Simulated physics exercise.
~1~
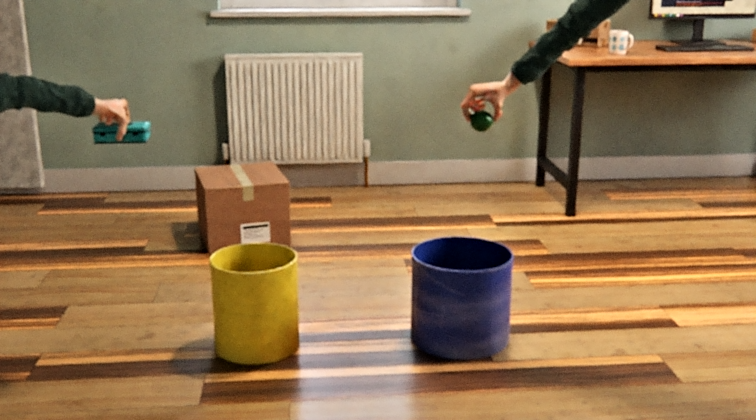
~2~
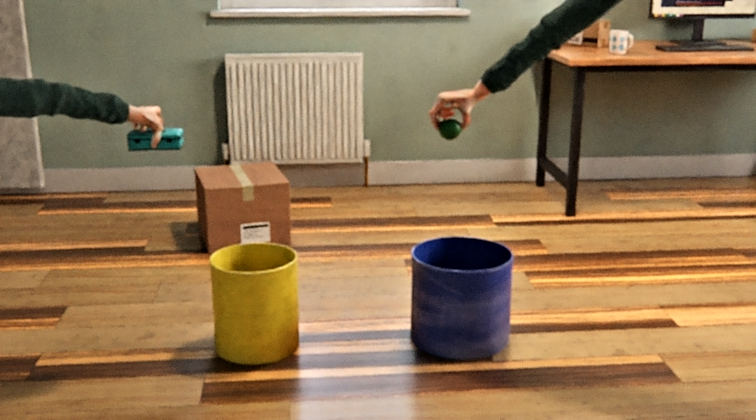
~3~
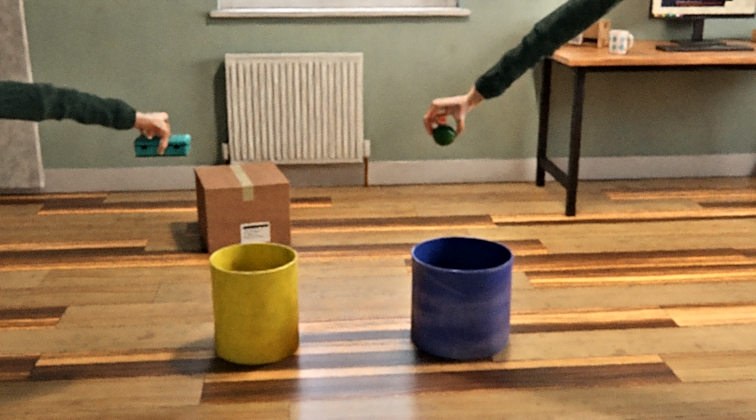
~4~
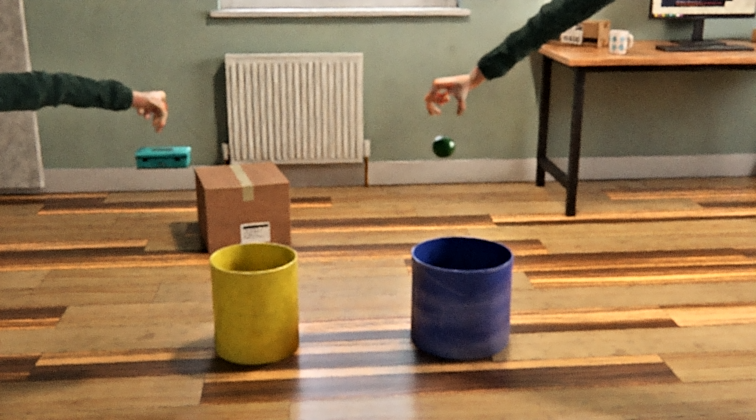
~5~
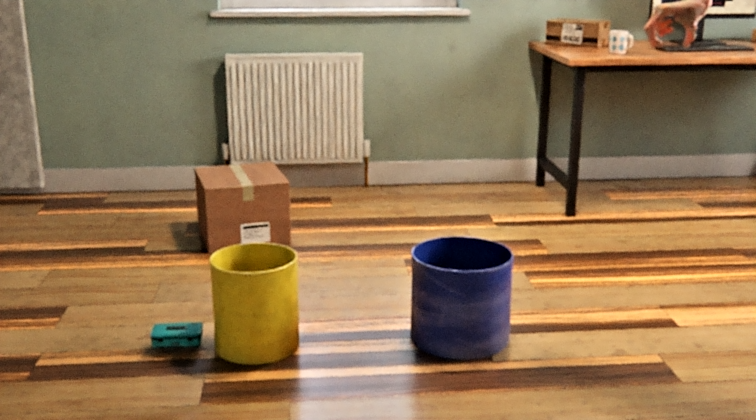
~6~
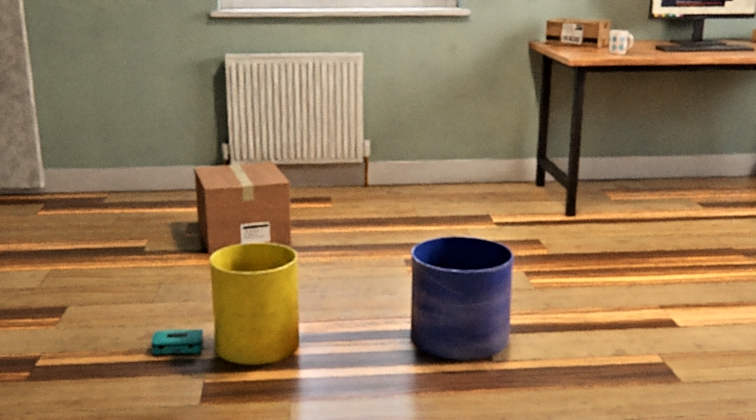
Two hands release a green apple into the blue bin and a turquoise case onto the floor.
